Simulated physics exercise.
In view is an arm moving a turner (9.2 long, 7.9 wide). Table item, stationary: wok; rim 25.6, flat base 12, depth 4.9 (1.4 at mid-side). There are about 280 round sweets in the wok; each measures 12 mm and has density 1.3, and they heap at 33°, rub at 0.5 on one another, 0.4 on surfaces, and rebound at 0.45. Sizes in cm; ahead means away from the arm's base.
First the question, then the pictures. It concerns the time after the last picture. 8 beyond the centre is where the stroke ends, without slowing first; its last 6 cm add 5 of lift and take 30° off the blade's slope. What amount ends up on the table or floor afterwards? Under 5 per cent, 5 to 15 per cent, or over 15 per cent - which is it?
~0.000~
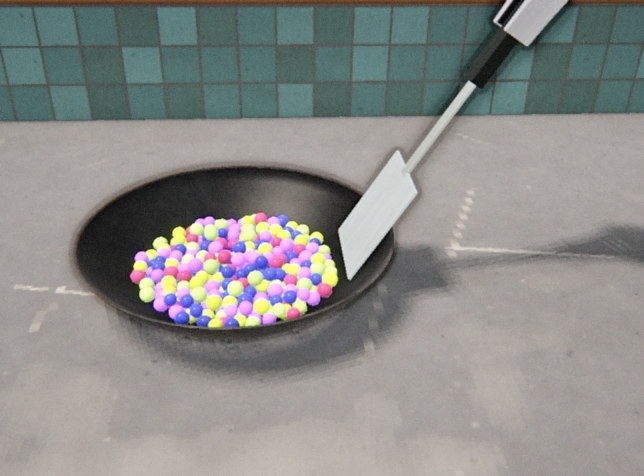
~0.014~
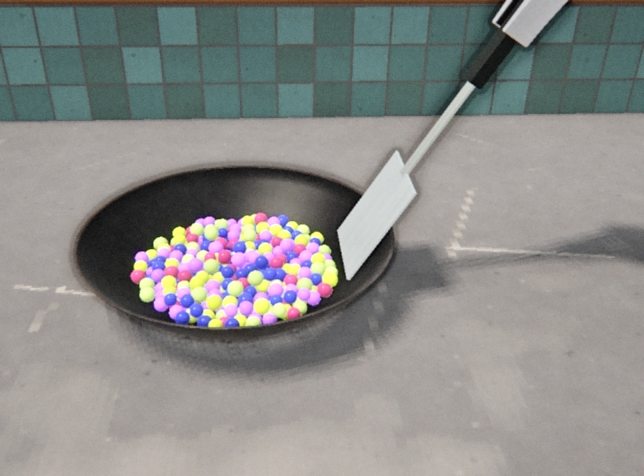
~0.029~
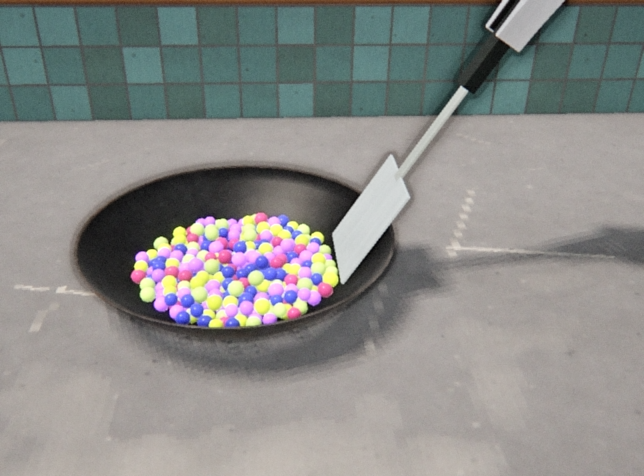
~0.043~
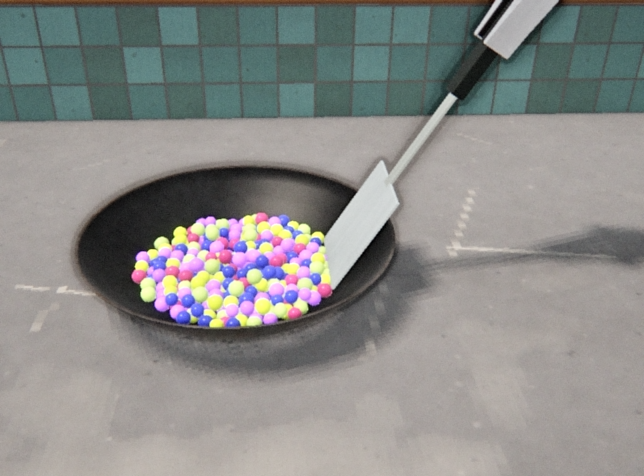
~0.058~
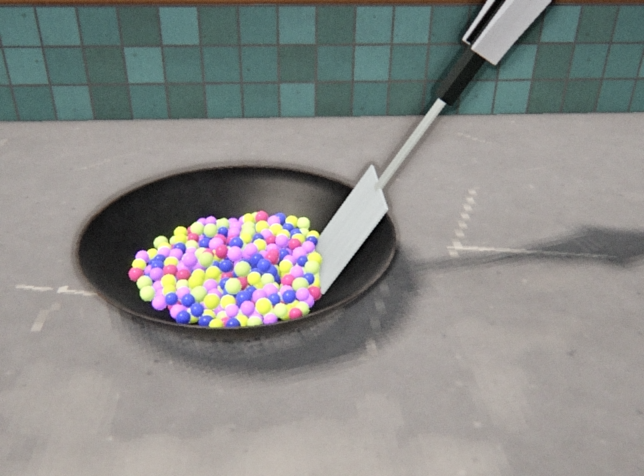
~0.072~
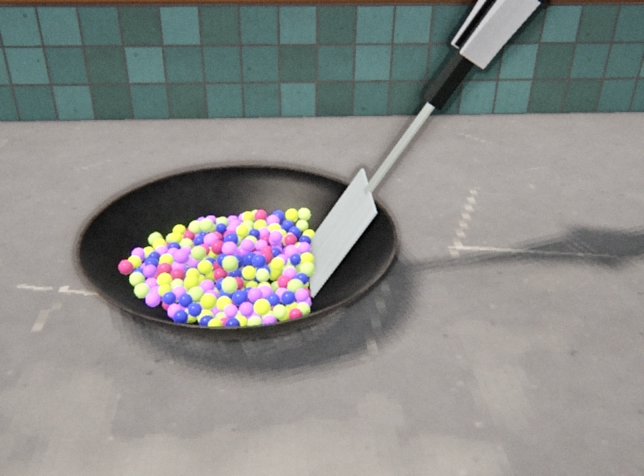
It is 5 to 15 per cent.
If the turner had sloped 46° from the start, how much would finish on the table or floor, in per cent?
In that case, around 10 percent would end up on the table or floor.
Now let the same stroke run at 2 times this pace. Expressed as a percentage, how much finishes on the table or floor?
Something close to 30 per cent ends up on the table or floor.
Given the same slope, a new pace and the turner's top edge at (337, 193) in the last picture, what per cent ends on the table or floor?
20 %.
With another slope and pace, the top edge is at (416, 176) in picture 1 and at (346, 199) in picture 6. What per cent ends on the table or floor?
Around 20 per cent finishes on the table or floor.
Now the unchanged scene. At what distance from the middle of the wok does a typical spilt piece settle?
Looks like roughly 28 centimetres to me.
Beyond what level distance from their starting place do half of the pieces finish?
Roughly 3 centimetres.
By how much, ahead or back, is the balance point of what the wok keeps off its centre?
Some 4.0 cm ahead.
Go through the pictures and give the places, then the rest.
Turner top edge at (407, 170), sloping 58°; upper third of the load around (241, 262), from x 140 to 330, top at y 220; 278 in the wok, in the first picture.
Turner top edge at (406, 171), sloping 58°; upper third of the load around (241, 262), from x 140 to 330, top at y 220, in the second picture.
Turner top edge at (400, 175), sloping 58°; upper third of the load around (241, 262), from x 140 to 330, top at y 220, in the third picture.
Turner top edge at (390, 181), sloping 58°; upper third of the load around (245, 262), from x 140 to 330, top at y 220, in the fourth picture.
Turner top edge at (379, 186), sloping 58°; upper third of the load around (244, 261), from x 135 to 315, top at y 220, in the fifth picture.
Turner top edge at (369, 189), sloping 58°; upper third of the load around (231, 259), from x 125 to 310, top at y 215; 278 in the wok, in the sixth picture.
After 0.15 s, sloping 58°, highest piece 5 above the table; 278 in the wok.
After 0.23 s, sloping 47°, highest piece 6 above the table; 278 in the wok.
After 0.47 s, sloping 28°, highest piece 5 above the table; 250 in the wok, 27 on the table or floor, 1 on the blade or in flight.
After 1.52 s, sloping 28°, highest piece 5 above the table; 250 in the wok, 28 on the table or floor.
At rest, 250 in the wok, 28 on the table or floor. That is 10 % on the table or floor.
